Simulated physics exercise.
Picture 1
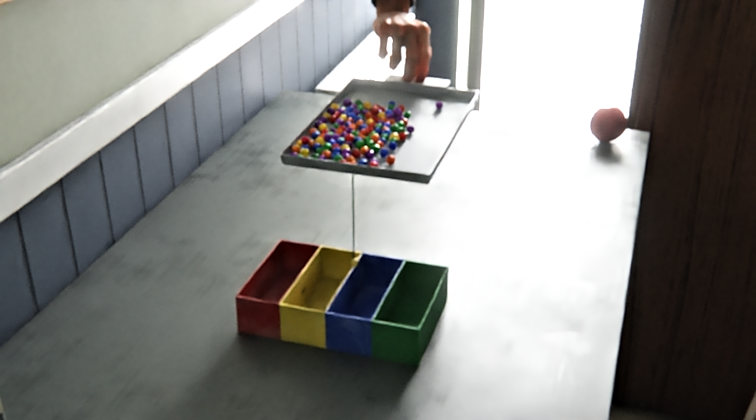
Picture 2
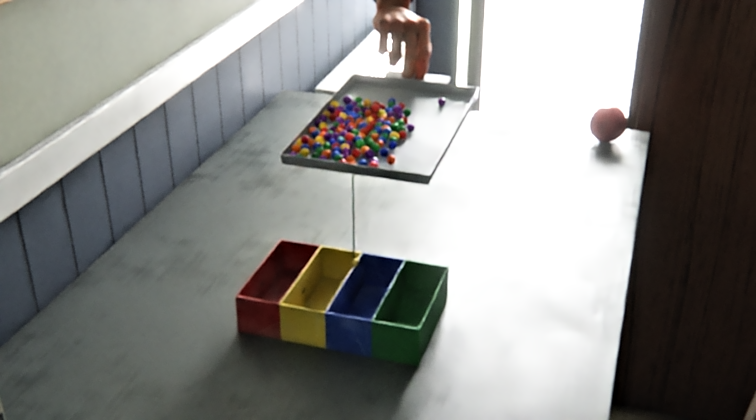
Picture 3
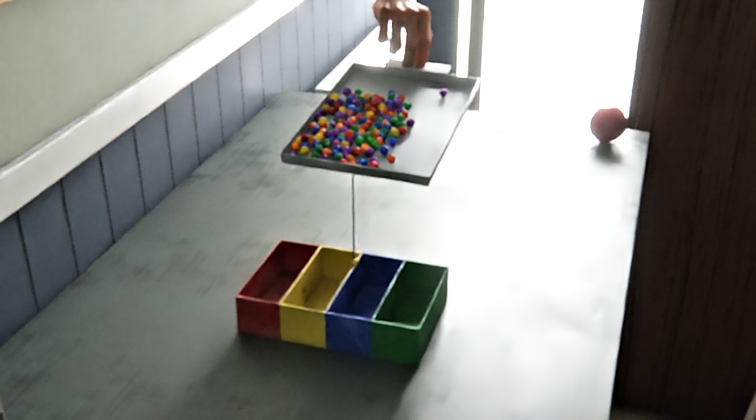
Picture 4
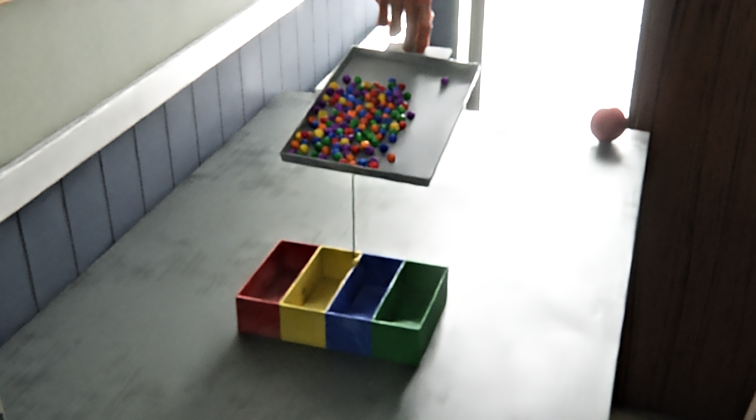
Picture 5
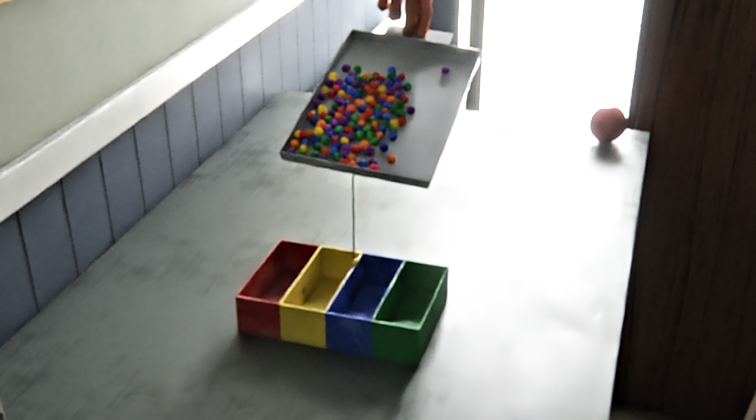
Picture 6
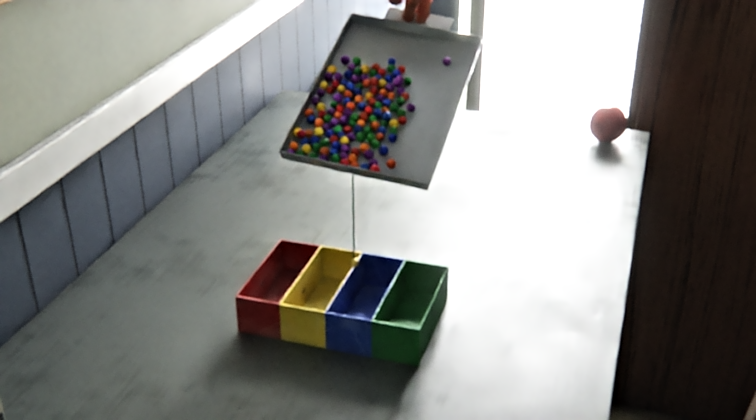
On a grey tabletop, a hand raising the back of a tray of multicoloured beads, tilting it towards four coloured compartments.
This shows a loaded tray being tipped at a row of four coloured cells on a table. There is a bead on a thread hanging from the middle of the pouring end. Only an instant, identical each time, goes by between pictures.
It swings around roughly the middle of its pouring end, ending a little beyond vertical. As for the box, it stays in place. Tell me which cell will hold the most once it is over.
The green cell will hold the most.
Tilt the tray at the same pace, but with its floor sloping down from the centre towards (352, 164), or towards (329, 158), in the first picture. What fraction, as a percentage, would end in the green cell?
10 % then 0 %, roughly.
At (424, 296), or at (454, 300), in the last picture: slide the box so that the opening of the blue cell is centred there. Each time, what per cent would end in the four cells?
Some 80 and then some 70 per cent.
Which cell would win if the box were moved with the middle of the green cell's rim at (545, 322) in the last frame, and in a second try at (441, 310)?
Try 1: Red. Try 2: The blue one.
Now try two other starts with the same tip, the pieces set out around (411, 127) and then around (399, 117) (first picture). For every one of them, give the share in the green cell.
From the first start you get 50 in a hundred, from the second 40 in a hundred.
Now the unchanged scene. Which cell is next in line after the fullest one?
The runner-up is the blue cell.
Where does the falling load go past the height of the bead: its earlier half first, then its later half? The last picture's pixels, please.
Earlier half at (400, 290), later half at (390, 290).
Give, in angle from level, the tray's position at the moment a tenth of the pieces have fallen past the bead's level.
A tilt of roughly 95°.
Just after the last frame, tray tipped steeply; almost all on the tray; about a tenth falling or outside the box.
A moment on, tray tipped past a quarter turn; roughly a quarter on the tray; roughly a quarter in the green cell; about a tenth in the blue cell; about a tenth in the yellow cell; roughly a third falling or outside the box.
Further on, tray tipped past a quarter turn; roughly half in the green cell; roughly a quarter in the blue cell; about a tenth in the yellow cell; roughly a quarter falling or outside the box.
When it is over, tray tipped past a quarter turn; roughly half in the green cell; roughly a quarter in the blue cell; about a tenth in the yellow cell; not one in the red cell; roughly a quarter outside the box.
